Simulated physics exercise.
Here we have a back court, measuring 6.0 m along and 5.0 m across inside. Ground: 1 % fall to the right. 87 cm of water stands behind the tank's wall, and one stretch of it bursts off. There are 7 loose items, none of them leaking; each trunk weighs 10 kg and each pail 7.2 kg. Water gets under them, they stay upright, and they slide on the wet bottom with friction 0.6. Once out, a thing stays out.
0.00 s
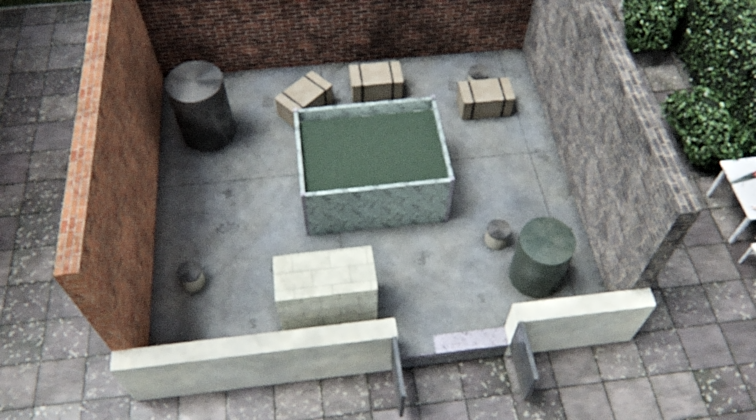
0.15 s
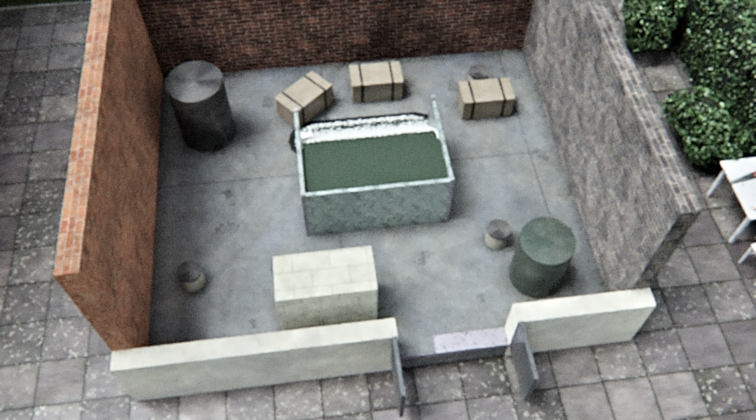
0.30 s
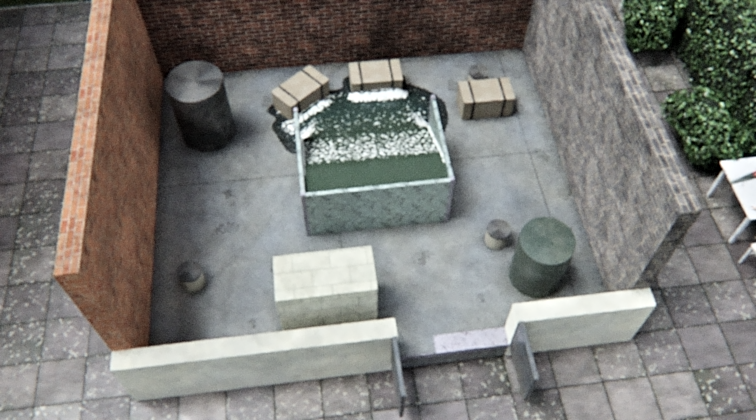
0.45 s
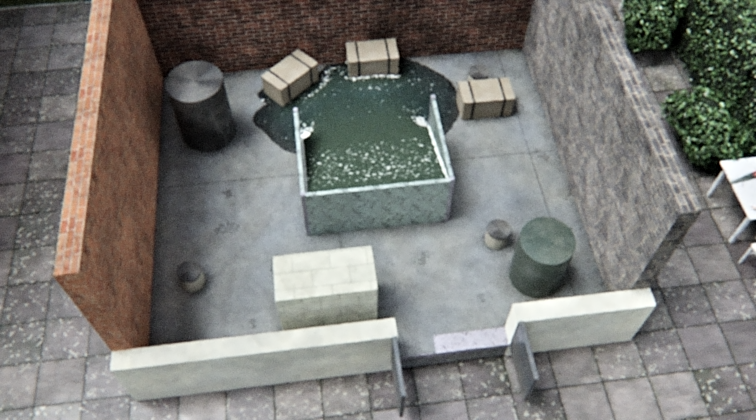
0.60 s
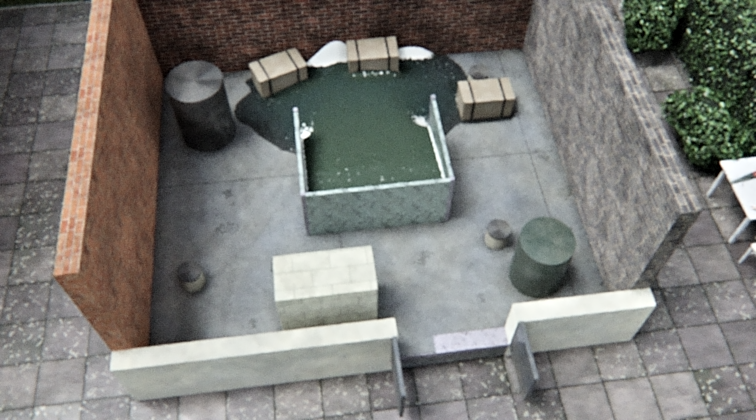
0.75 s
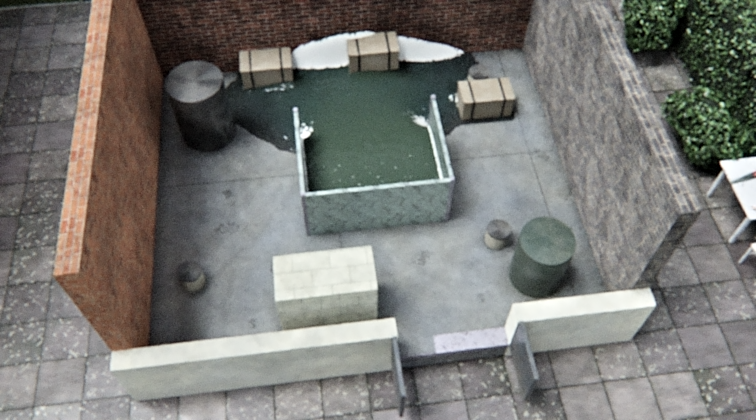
Dark green water bursts out through the back side of a pale, open-topped tank in a walled brick-and-stone court, seen from high above by a still camera. Three tan trunks sit behind the tank, with a dark drum at left, a green drum at right and a cream block in front. The water spreads with white foam to the back wall, shifting the left trunk leftward and the middle one slightly backward.
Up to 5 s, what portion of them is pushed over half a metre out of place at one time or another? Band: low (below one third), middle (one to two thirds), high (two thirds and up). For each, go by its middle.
High.
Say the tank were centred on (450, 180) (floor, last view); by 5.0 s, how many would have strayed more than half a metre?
Result: 6.
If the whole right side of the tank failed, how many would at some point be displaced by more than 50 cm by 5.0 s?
The count would be 6.
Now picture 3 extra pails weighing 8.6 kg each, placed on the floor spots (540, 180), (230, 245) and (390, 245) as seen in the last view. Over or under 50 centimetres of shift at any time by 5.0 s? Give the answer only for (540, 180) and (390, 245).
In order: Beyond it, within it.
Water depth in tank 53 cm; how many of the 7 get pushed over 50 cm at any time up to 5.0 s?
5.
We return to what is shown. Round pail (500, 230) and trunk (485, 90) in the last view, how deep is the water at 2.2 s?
Roughly 0 and 7 cm.
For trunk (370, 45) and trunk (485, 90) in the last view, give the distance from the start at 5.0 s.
Going in order, that's 250 cm for one and 250 cm for the other.
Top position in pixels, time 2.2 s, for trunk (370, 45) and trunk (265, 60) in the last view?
They end up about (448, 44) and (178, 75) in the last view.
After 1.1 s 1 of 7 are over 50 cm from their spots; 1 afloat.
After 2.2 s 4 of 7 are over 50 cm from their spots; 3 afloat.
After 3.5 s 5 of 7 are over 50 cm from their spots; 3 afloat.
After 5.0 s 7 of 7 are over 50 cm from their spots, and 7 have been at some point; 5 afloat.
